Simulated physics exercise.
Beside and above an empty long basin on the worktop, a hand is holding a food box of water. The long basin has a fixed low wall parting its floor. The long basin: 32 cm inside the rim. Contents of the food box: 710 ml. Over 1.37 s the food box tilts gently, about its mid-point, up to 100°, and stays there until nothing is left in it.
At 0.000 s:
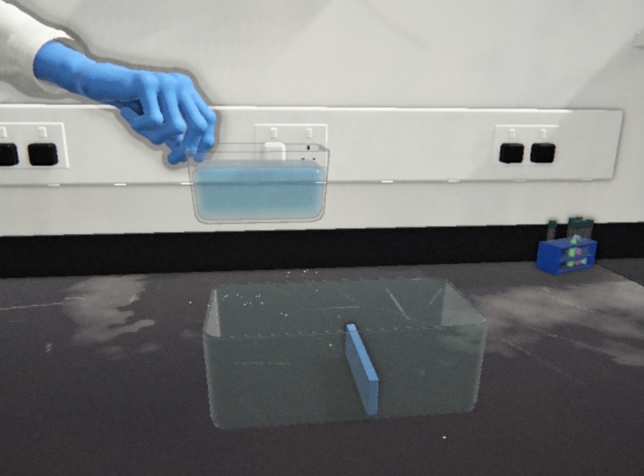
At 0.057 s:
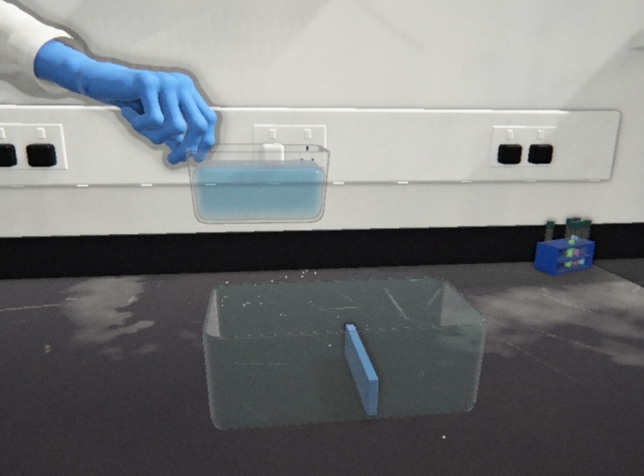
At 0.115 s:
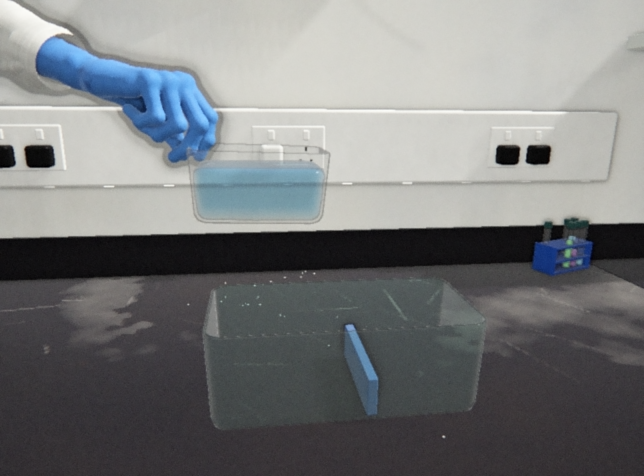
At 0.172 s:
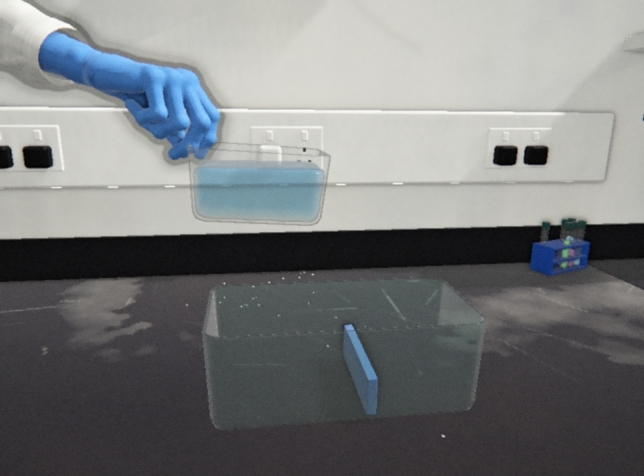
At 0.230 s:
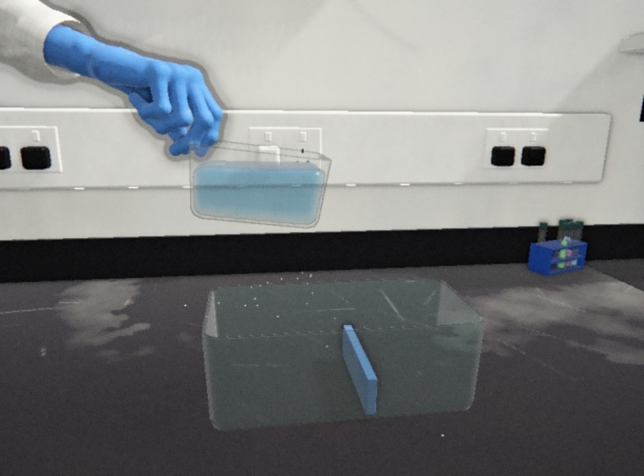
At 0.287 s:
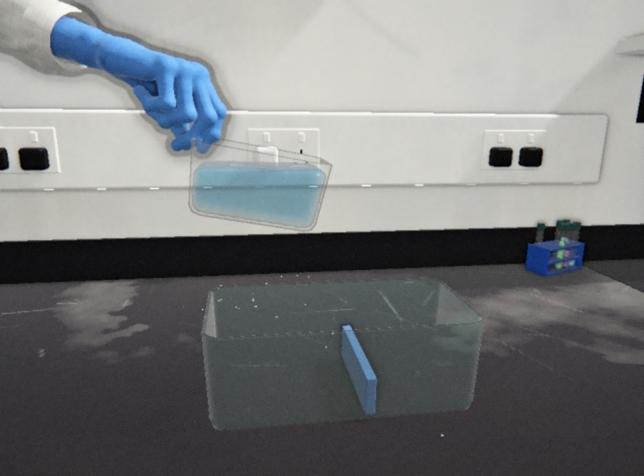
A blue-gloved hand gently tilts a clear box of water above an empty basin.
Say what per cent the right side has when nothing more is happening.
It has about 69 per cent.
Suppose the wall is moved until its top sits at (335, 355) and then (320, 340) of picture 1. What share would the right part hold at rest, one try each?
Try 1: 85 %; try 2: 95 %.
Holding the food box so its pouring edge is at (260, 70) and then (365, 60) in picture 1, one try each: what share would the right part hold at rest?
Respectively about 15 and 85 percent.
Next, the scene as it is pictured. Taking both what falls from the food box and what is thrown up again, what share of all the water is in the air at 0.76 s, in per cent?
Estimate: Some 30 % of the total.
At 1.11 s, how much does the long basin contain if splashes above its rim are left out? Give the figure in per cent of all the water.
Some 78 per cent.
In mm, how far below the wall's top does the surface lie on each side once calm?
Left: Roughly 40 mm; right: Roughly 20 mm.
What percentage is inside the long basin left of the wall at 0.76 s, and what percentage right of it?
Lab note: Left near 1 %, right near 10.
Then, 0.76 s in, the tilt is 59° and 58 per cent is still to pour, 1 is left of the wall and 11 right of it.
Then, 1.11 s in, the tilt is 91° and 13 per cent is still to pour, 10 is left of the wall and 68 right of it.
Then, 1.47 s in, the tilt is 100° and 1 per cent is still to pour, 28 is left of the wall and 69 right of it.
Then, 1.87 s in, the tilt is 100° and 0 per cent is still to pour, 30 is left of the wall and 69 right of it.
Finally, 30 per cent lies left of the wall, 69 right of it and 1 outside.
